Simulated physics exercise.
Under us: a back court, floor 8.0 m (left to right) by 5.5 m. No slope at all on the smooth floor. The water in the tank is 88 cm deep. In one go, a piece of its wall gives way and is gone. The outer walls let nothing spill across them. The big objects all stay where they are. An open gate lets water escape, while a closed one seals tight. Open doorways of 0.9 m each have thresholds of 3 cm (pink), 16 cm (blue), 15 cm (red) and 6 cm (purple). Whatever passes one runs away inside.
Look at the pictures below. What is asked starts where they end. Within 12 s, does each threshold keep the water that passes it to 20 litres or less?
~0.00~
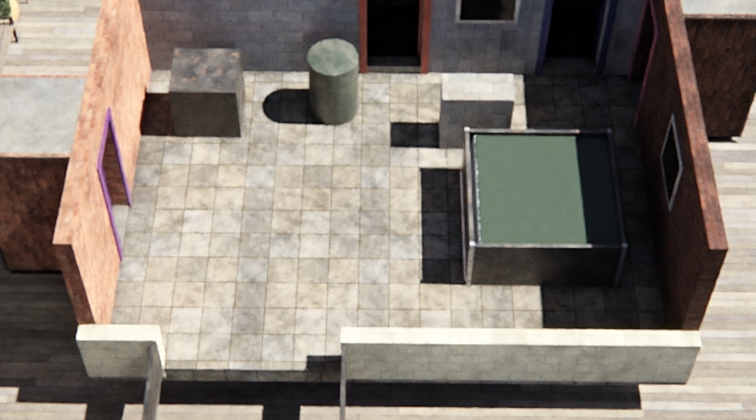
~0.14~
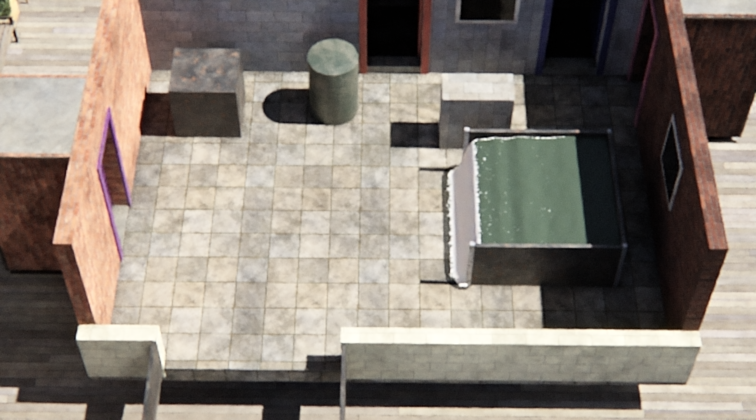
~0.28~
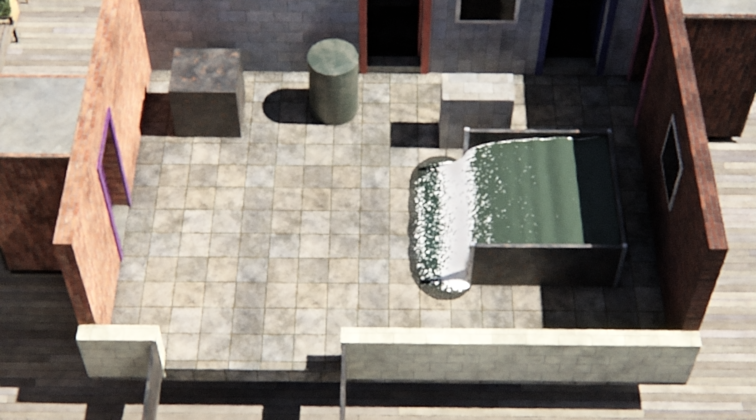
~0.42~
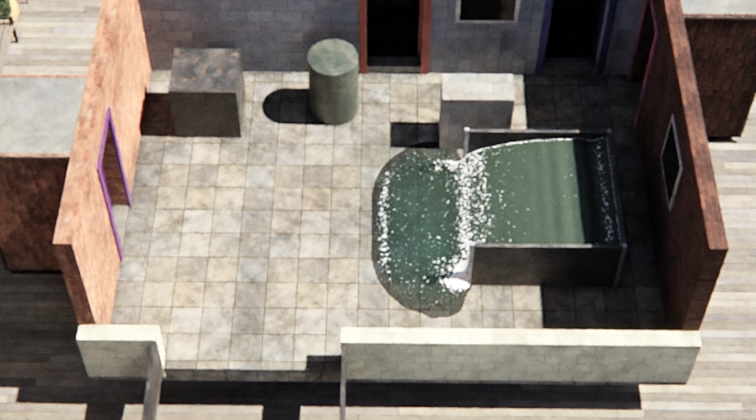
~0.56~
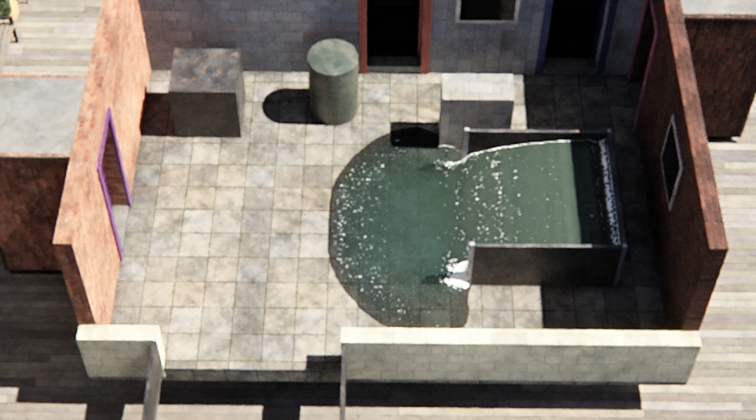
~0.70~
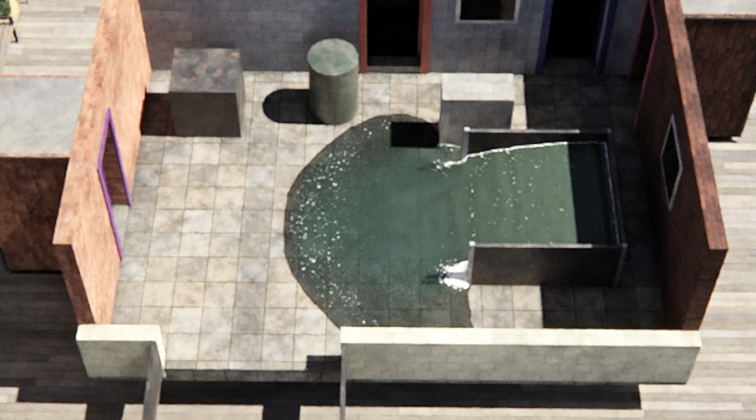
The pink door does not; the blue door does; the red door does; the purple door does not.
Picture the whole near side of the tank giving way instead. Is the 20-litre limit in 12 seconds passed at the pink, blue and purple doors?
Then it goes pink too high, blue too high, purple too high.
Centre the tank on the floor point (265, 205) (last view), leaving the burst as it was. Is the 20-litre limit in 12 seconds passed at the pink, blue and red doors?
Against the limit, the pink door exceeds it, the blue door stays within it and the red door stays within it.
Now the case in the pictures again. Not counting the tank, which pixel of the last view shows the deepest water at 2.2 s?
About (107, 353).
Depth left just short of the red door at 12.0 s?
6.5 cm or so.
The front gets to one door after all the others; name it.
Answer: The pink door.
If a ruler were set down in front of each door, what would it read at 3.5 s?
Readings (cm): Pink = 0; blue = 0; red = 9; purple = 26.
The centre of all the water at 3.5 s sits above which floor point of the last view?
Centre: Roughly (301, 207) px.
After 1.4 s water covers 55 % of the floor and is deepest (34 cm) near (459, 254); pink door not reached, blue door not reached, red door not reached, purple door 11 cm at the sill, 6 L in.
After 2.2 s water covers 65 % of the floor and is deepest (46 cm) near (107, 353); pink door not reached, blue door not reached, red door 10 cm at the sill, 0 L in, purple door 24 cm at the sill, 131 L in.
After 3.5 s water covers 70 % of the floor and is deepest (32 cm) near (150, 84); pink door not reached, blue door not reached, red door 9 cm at the sill, 1 L in, purple door 26 cm at the sill, 340 L in.
After 7.0 s water covers 80 % of the floor and is deepest (14 cm) near (123, 250); pink door 8 cm at the sill, 13 L in, blue door 6 cm at the sill, 0 L in, red door 5 cm at the sill, 1 L in, purple door 11 cm at the sill, 510 L in.
After 12.0 s water covers 100 % of the floor and is deepest (12 cm) near (667, 359); pink door 7 cm at the sill, 114 L in, blue door 4 cm at the sill, 0 L in, red door 6 cm at the sill, 1 L in, purple door 5 cm at the sill, 527 L in.
